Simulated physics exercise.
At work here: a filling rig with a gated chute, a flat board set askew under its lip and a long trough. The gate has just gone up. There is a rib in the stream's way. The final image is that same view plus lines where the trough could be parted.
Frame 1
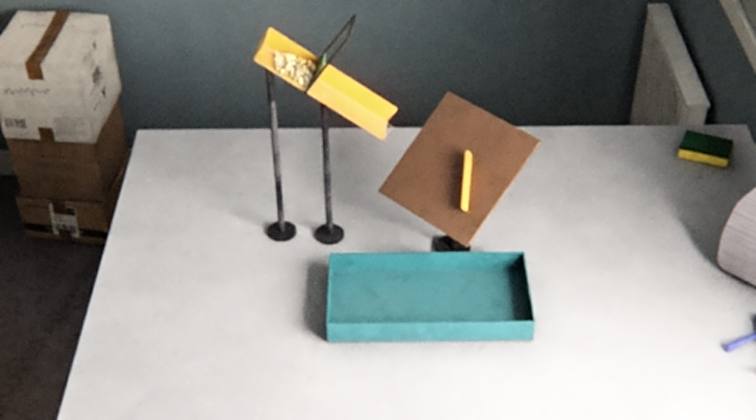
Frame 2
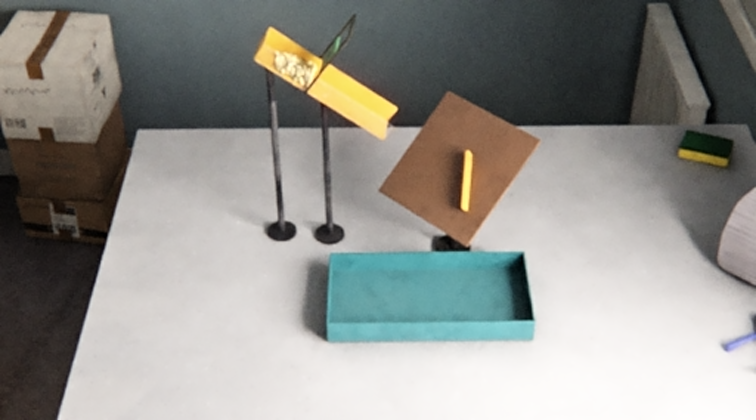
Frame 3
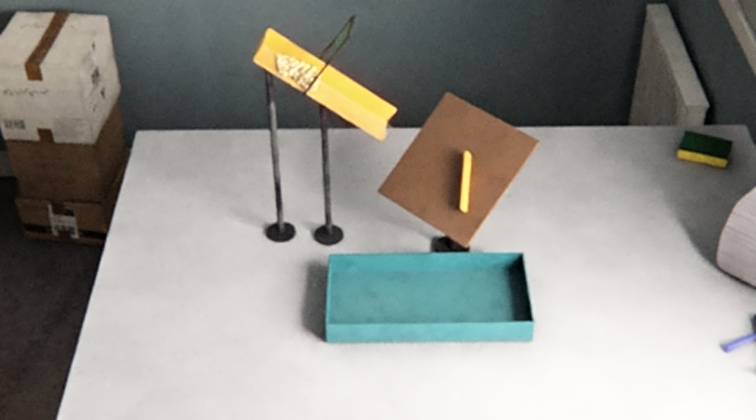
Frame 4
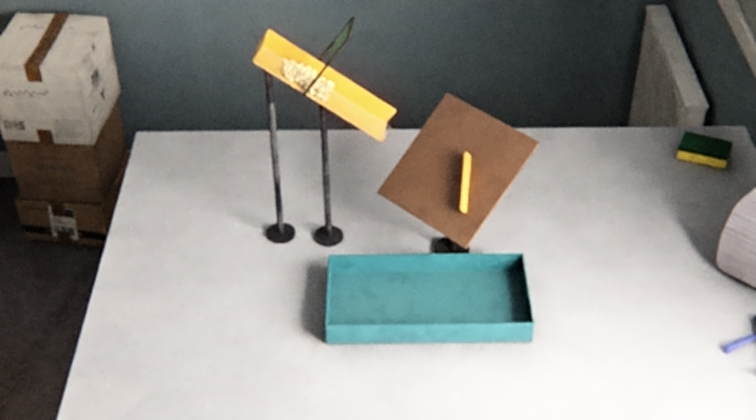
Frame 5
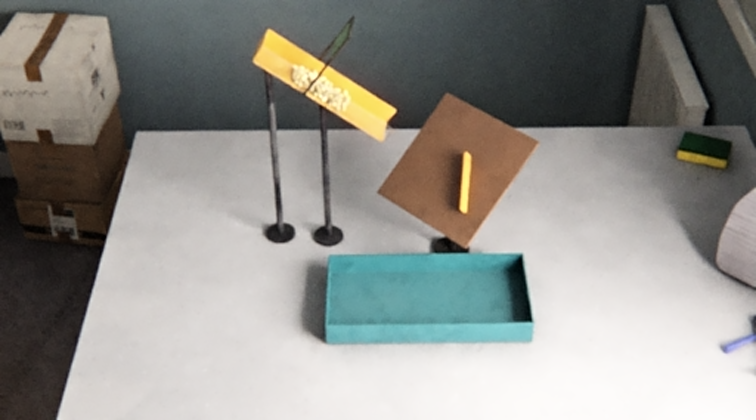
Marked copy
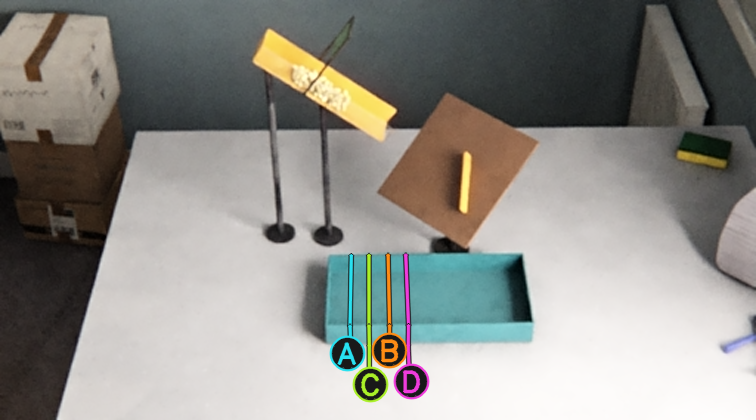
Pale beans slide slowly down a sloping yellow chute, passing beneath a raised dark gate.
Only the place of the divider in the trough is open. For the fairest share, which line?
D beats the others.
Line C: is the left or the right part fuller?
More lands on the right.
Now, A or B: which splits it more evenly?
It is B.
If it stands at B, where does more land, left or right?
Right.
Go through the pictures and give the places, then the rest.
Load behind the gate (296, 66), soya beans; lip of the chute (385, 130), sloping gently, in the first frame.
Middle of the board (457, 166), tilted fairly steeply; middle of its low edge (421, 218); of its high edge (493, 114), in the second frame.
Front corners of the trough (327, 324) and (534, 322), empty; front of the load (320, 74), in the third frame.
Middle of the load (309, 78); its front (331, 86), roughly a quarter of the way to the lip; rib from (466, 152) to (461, 209), in the fourth frame.
Middle of the load (320, 88); its front (348, 99), roughly half of the way to the lip, in the fifth frame.
On the marked copy, line A crosses the front rim at (350, 325); line B crosses the front rim at (389, 324); line C crosses the front rim at (368, 325); line D crosses the front rim at (408, 324).
With A, of what is caught, not one piece on the left of the divider, every piece on the right.
With B, of what is caught, roughly a quarter on the left of the divider, the larger part on the right.
With C, of what is caught, just a few on the left of the divider, almost all on the right.
With D, of what is caught, roughly half on the left of the divider, roughly half on the right.
